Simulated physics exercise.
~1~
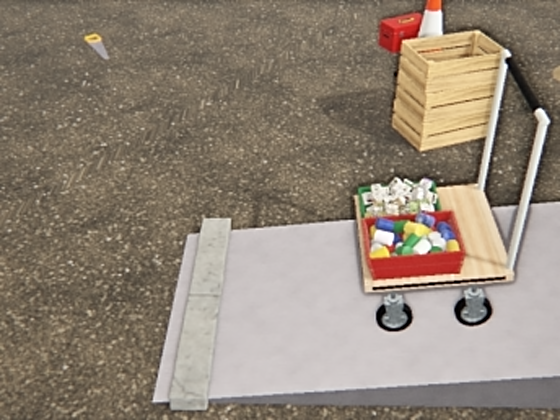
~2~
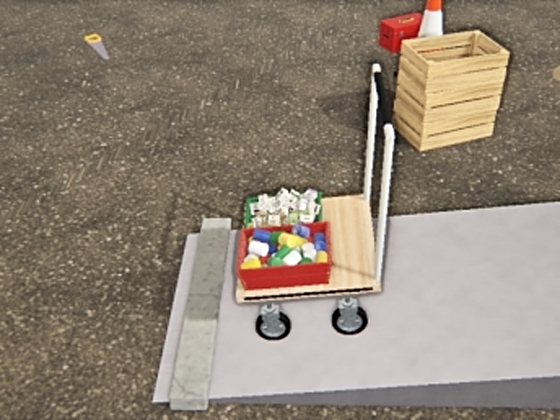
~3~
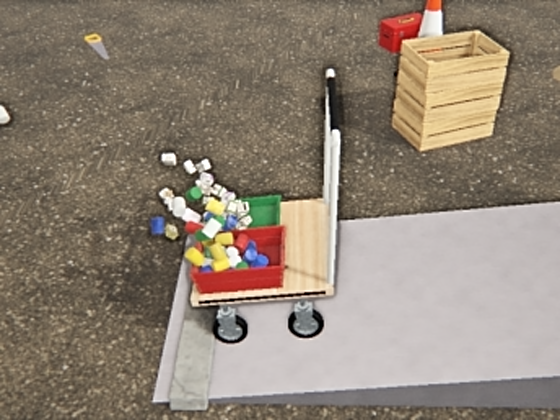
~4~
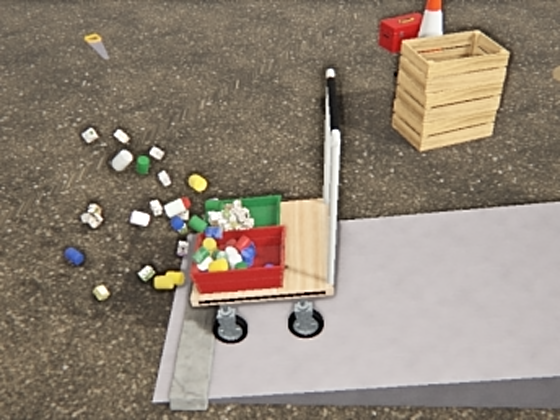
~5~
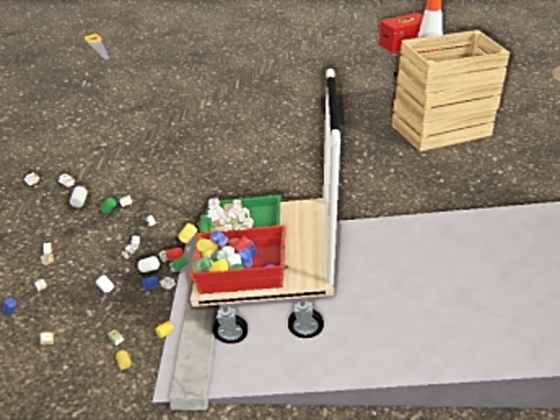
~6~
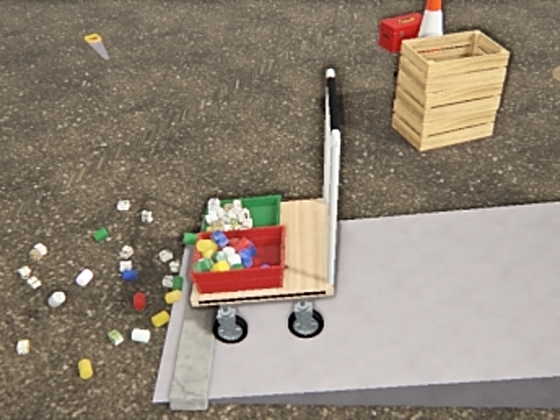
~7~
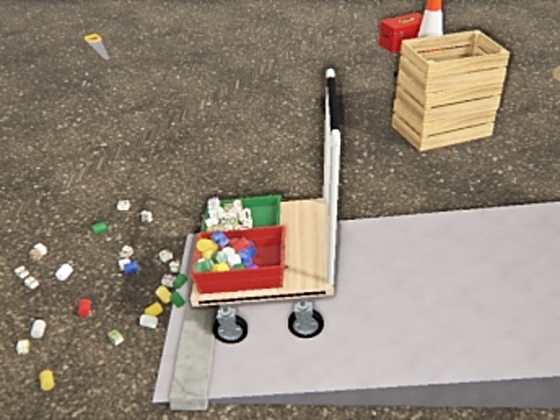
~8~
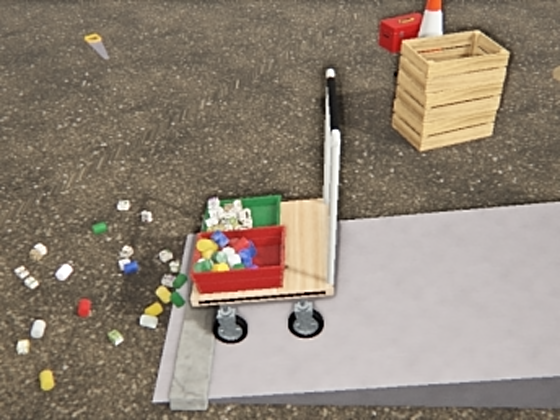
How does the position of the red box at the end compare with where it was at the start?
At the start the red box was further right along the pale ramp, well away from the grey kerb. By the end it was at the ramp's left end, right next to the kerb and still on the trolley.
